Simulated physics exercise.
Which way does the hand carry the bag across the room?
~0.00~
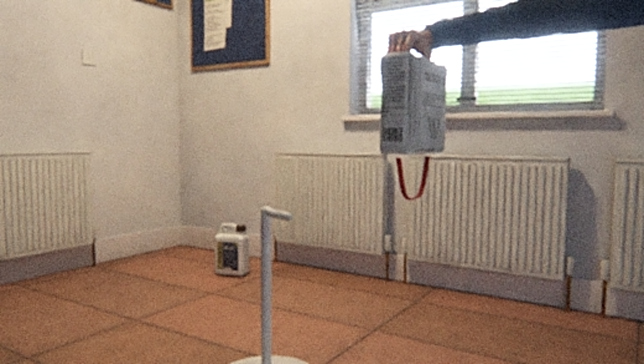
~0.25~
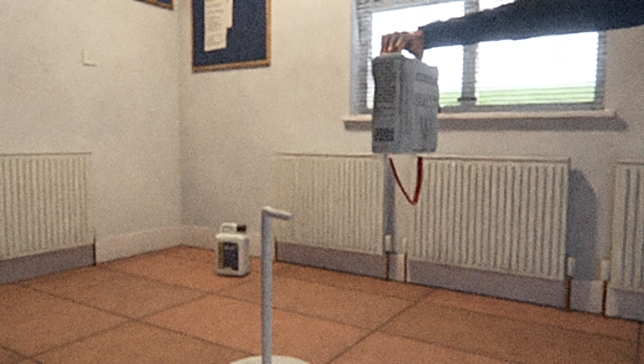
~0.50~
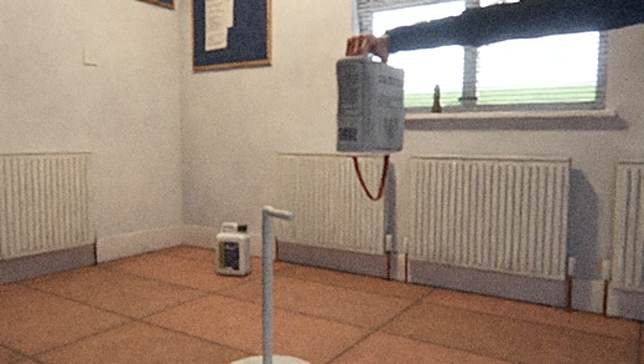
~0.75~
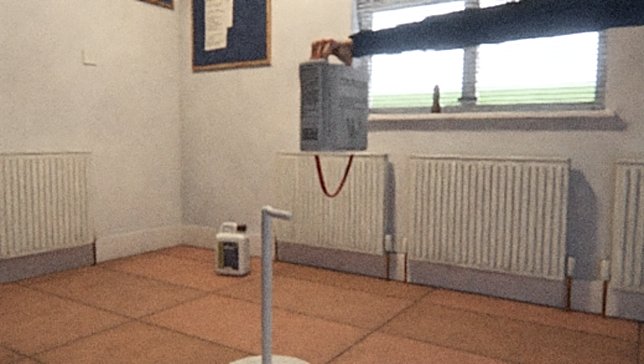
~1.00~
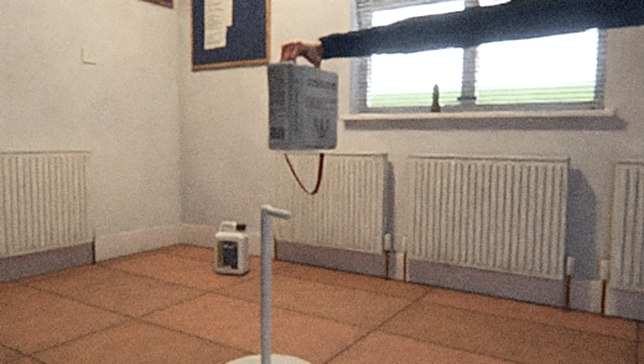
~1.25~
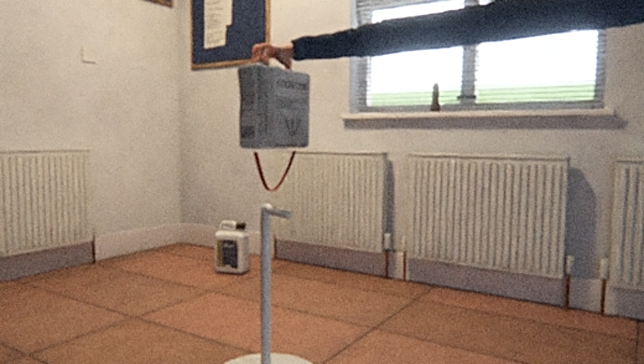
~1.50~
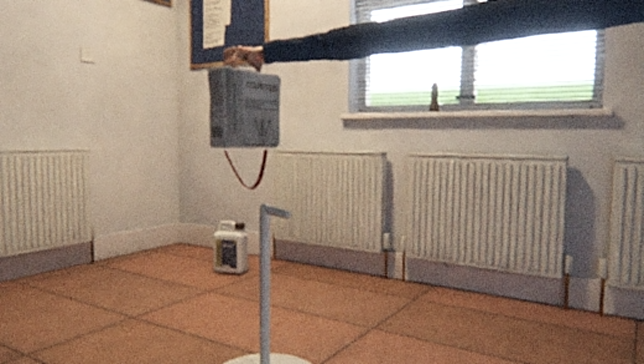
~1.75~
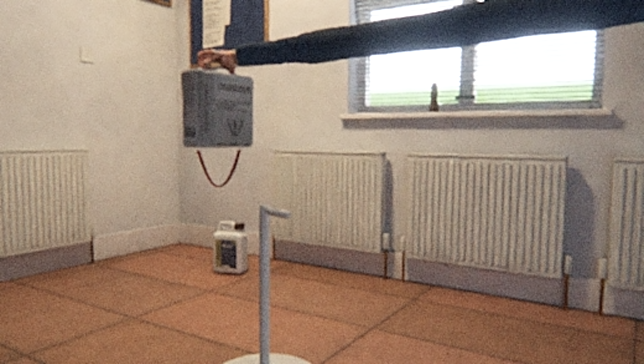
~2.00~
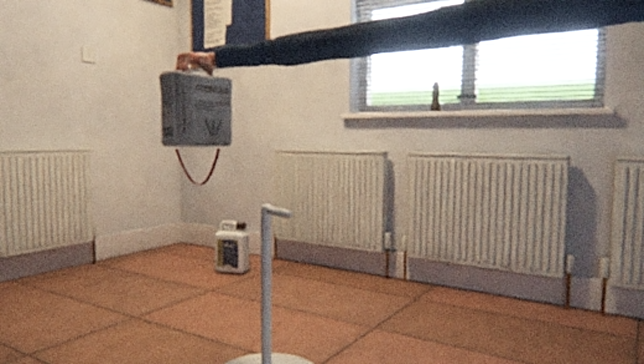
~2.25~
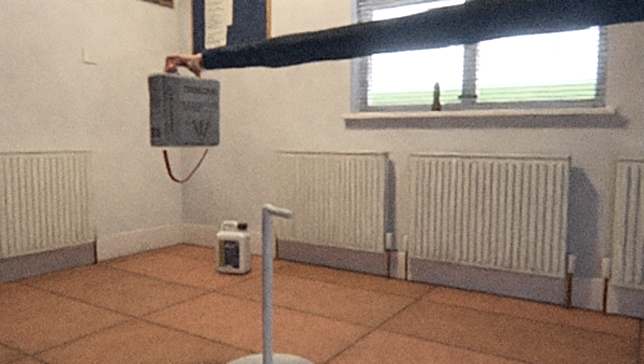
The hand carries the bag to the left, over the post and beyond it.
